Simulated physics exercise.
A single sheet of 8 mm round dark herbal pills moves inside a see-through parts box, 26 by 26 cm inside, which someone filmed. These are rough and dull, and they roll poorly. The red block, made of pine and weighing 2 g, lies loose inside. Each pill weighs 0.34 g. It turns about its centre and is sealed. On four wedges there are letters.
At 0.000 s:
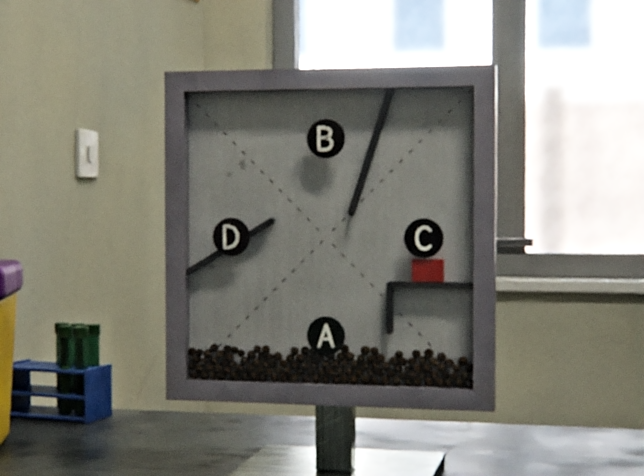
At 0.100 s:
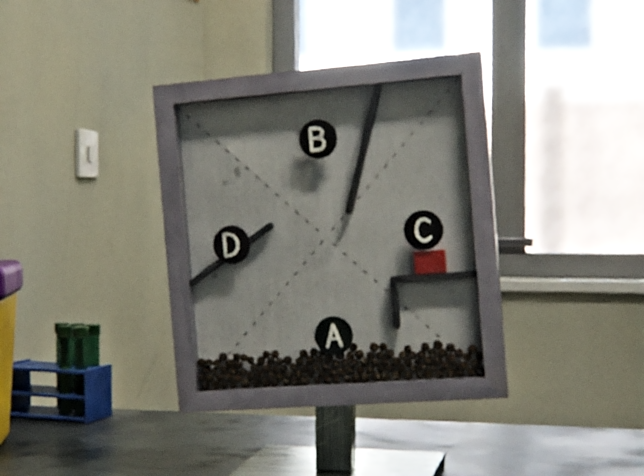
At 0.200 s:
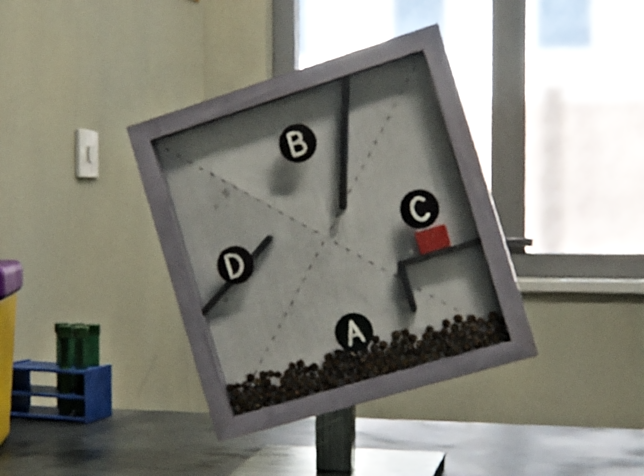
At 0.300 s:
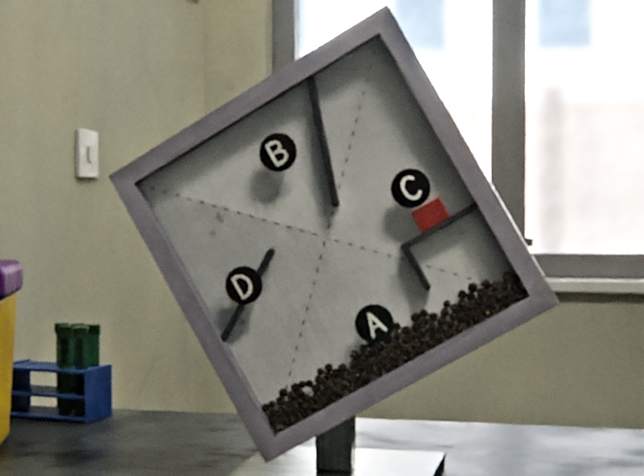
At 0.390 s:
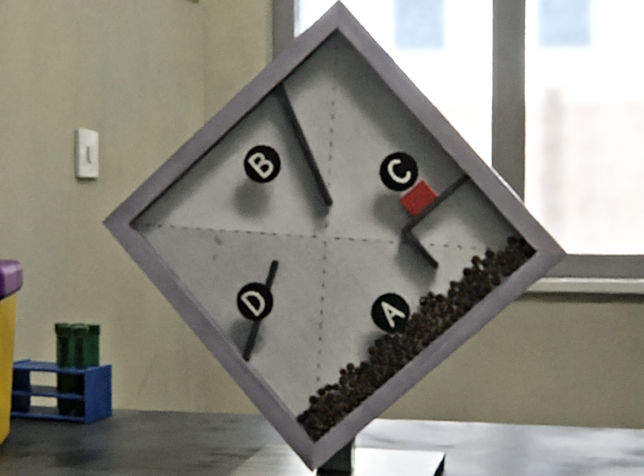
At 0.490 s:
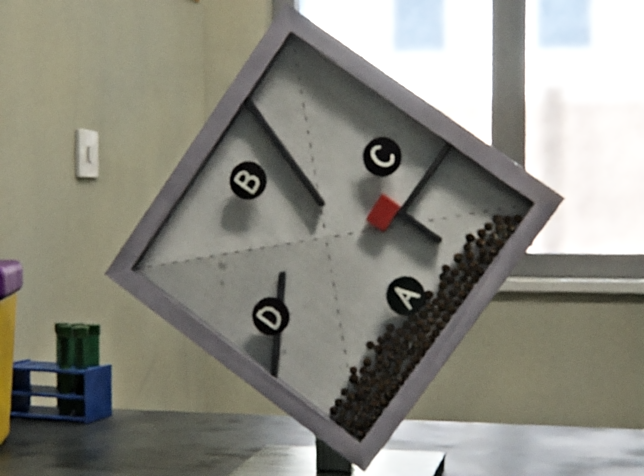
In a square see-through box turning anticlockwise, dark pellets shift and a red block slides left.
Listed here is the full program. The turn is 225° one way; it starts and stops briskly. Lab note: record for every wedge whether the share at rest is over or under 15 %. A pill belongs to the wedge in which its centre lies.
Recorded: Wedge A under, wedge B over, wedge C under, wedge D under.
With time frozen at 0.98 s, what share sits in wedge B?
Share: Some 0 %.
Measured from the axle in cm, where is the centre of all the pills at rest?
The middle sits around 5 cm right of it and 8 cm below it.
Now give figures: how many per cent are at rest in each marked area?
Final shares - wedge A: 0 %, wedge B: 90 %, wedge C: 10 %, wedge D: 0 %.
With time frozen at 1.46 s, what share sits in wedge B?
30 %.
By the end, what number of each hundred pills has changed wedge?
Moved share: About 100 per cent.
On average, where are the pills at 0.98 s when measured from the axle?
Position estimate: Right 11 cm, below 3 cm.
After 0.98 s, it stands 118° anticlockwise; the pills' middle is 11 cm right of and 3 cm below the centre; A 50 %, D 50 %.
After 1.46 s, it stands 181° anticlockwise; the pills' middle is 6 cm right of and level with the centre; B 30 %, D 70 %.
After 1.87 s, it has come round 225° anticlockwise; the pills' middle is 5 cm right of and 8 cm below the centre; B 85 %, C 15 %.
Settled by 2.5 s, it has come round 225° anticlockwise; A 0 %, B 90 %, C 10 %, D 0 %.
